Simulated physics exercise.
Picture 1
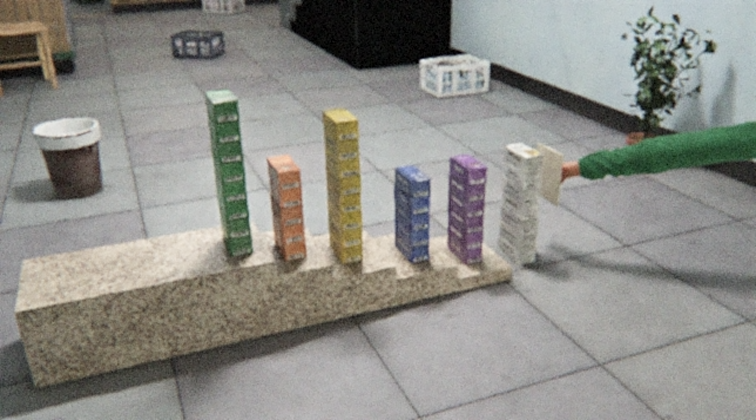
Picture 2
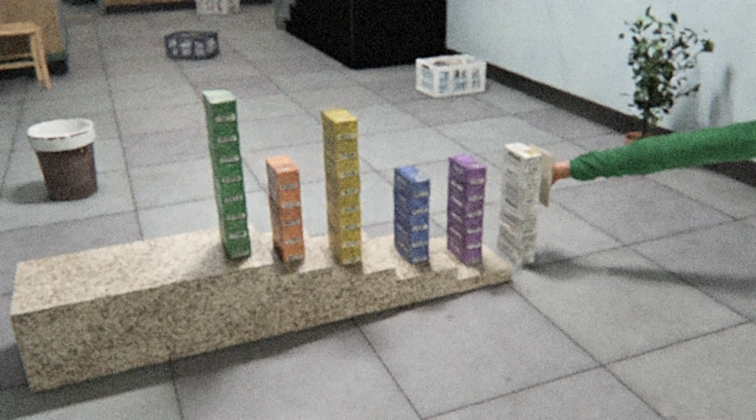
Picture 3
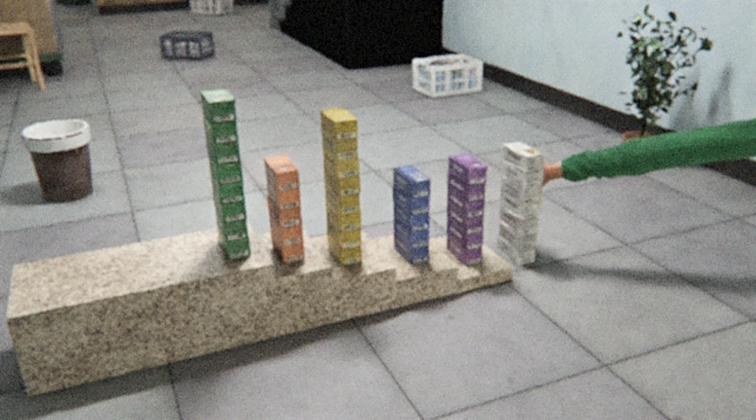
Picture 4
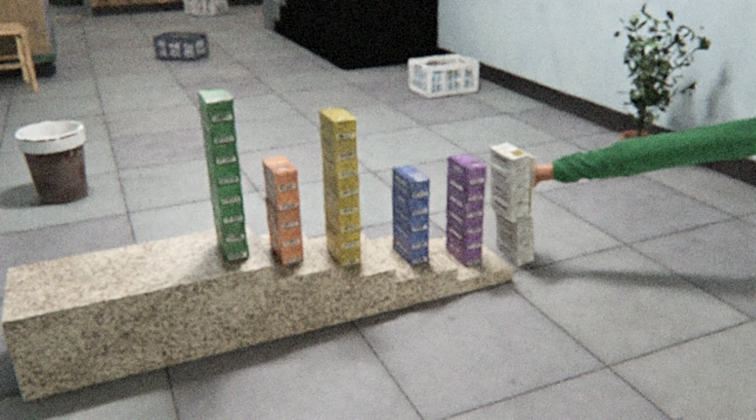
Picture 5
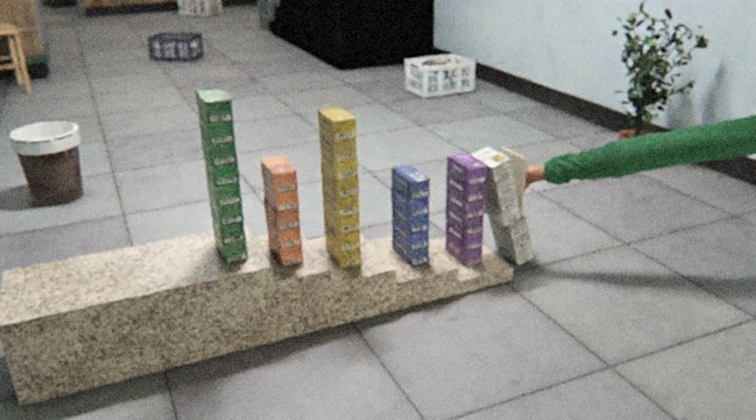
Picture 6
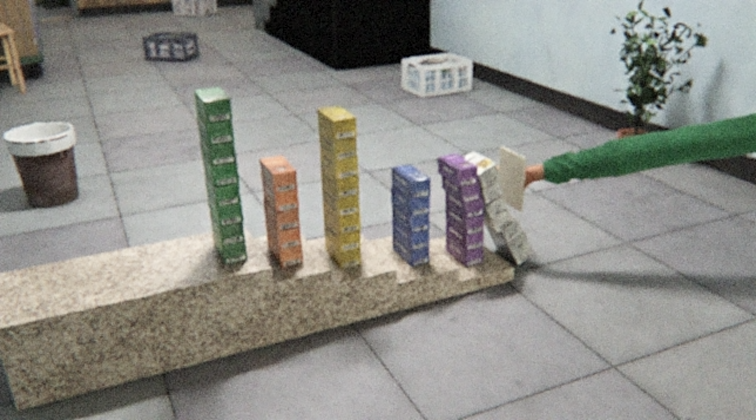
A green-sleeved hand pushes the white stack left with a board until it leans against the purple stack.
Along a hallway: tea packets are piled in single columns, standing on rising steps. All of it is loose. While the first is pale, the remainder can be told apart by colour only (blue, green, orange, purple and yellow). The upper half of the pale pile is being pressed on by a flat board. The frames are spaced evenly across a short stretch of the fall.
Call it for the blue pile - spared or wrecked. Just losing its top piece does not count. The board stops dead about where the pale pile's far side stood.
The blue pile is wrecked.
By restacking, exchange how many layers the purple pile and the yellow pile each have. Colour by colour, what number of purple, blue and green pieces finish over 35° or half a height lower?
Purple: 8, blue: 5, green: 8.
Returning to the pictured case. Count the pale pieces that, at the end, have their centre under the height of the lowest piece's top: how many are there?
Pale pieces: 1.
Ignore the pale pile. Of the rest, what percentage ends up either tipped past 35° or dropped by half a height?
It comes to about 95 per cent.
Soon after the last picture, 7 of the pale pile down; none of the 5 blue packets down (3 of 32 in all colours); top blue packet leaning a little; top purple packet leaning clearly, a little lower.
A little later, 7 of the pale pile down; 4 of the 5 blue packets down (13 of 32 in all colours); top blue packet leaning well over, about its own height lower; top purple packet leaning well over, some two heights lower.
Later still, 7 of the pale pile down; 4 of the 5 blue packets down (30 of 32 in all colours); top blue packet leaning steeply, some two heights lower; top yellow packet on its side.
At rest, 7 of the pale pile down; 4 of the 5 blue packets down (30 of 32 in all colours); top blue packet leaning steeply, some two heights lower; top yellow packet on its side. As the last picture would show them, middles, top blue packet near (338, 223), top yellow packet near (135, 238).
